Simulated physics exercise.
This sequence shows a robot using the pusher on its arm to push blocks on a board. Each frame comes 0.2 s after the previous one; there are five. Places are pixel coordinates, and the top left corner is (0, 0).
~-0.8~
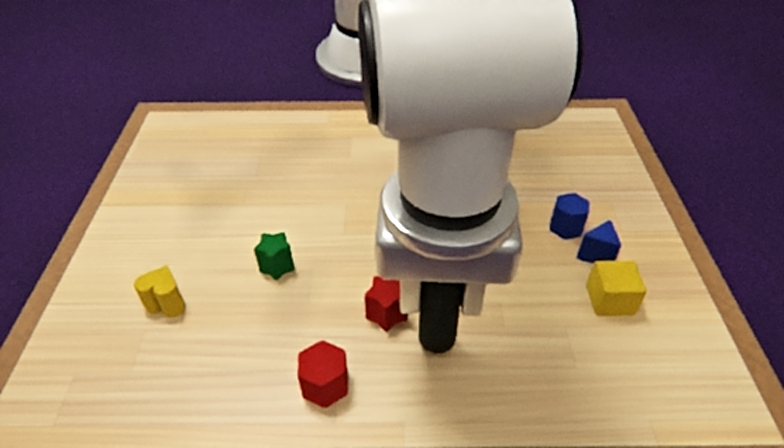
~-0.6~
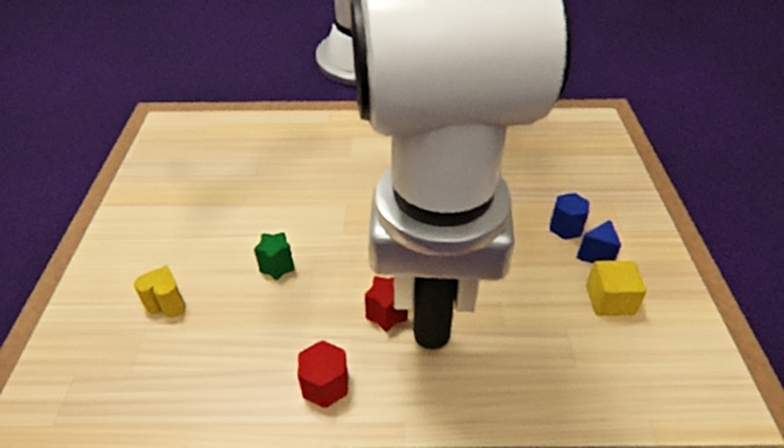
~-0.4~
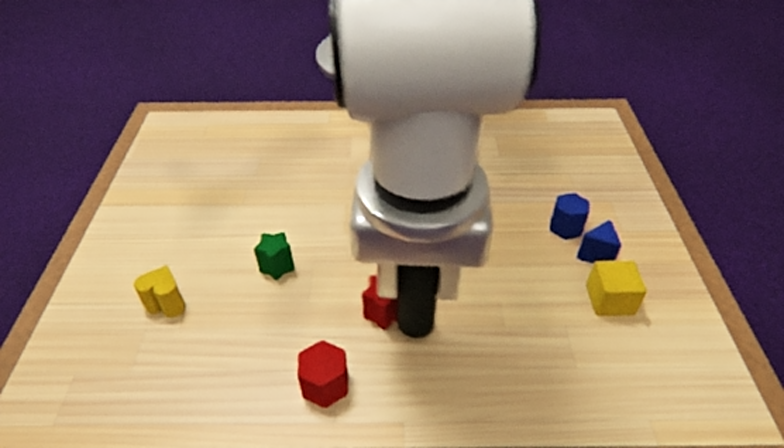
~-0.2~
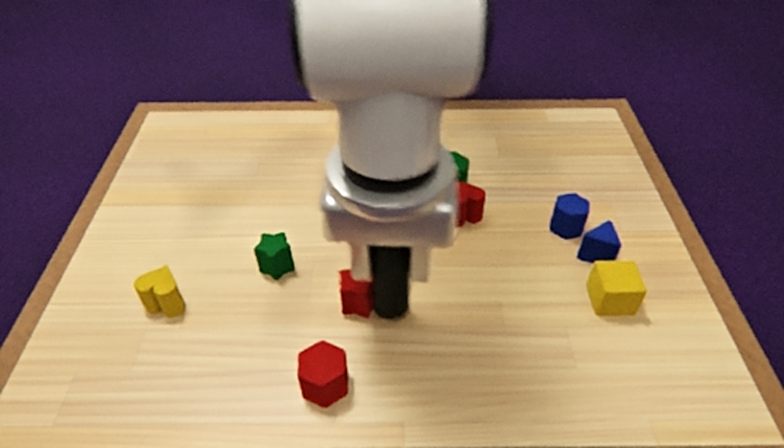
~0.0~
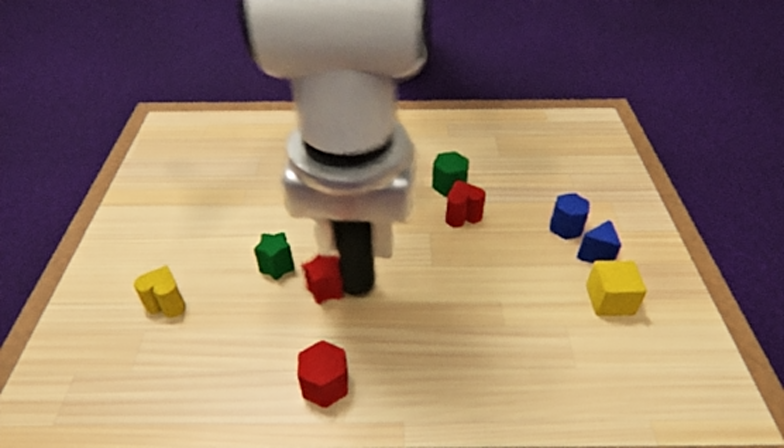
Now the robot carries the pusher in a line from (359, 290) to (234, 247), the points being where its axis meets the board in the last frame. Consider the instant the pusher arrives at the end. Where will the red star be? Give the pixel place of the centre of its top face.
The centre of its top will be at (194, 230).
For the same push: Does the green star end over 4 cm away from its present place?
Short answer: Yes.
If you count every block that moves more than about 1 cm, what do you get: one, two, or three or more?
I'm going with two.
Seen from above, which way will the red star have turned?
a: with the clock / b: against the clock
Choice b: Against the clock.
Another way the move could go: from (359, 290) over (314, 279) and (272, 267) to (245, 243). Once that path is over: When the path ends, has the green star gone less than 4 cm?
No, I don't think so.
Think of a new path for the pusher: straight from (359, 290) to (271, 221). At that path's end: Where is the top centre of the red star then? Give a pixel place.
Pixel (292, 253).
The first path, step by step. One third of the way, pusher (314, 268); green star (252, 239); red star (278, 252).
Two thirds of the way, pusher (271, 253); green star (207, 229), turned 15° anticlockwise; red star (234, 239).
At the end, pusher (231, 240); yellow heart unmoved; green star (165, 224), turned 25° anticlockwise; red star (194, 230), turned 20° anticlockwise.
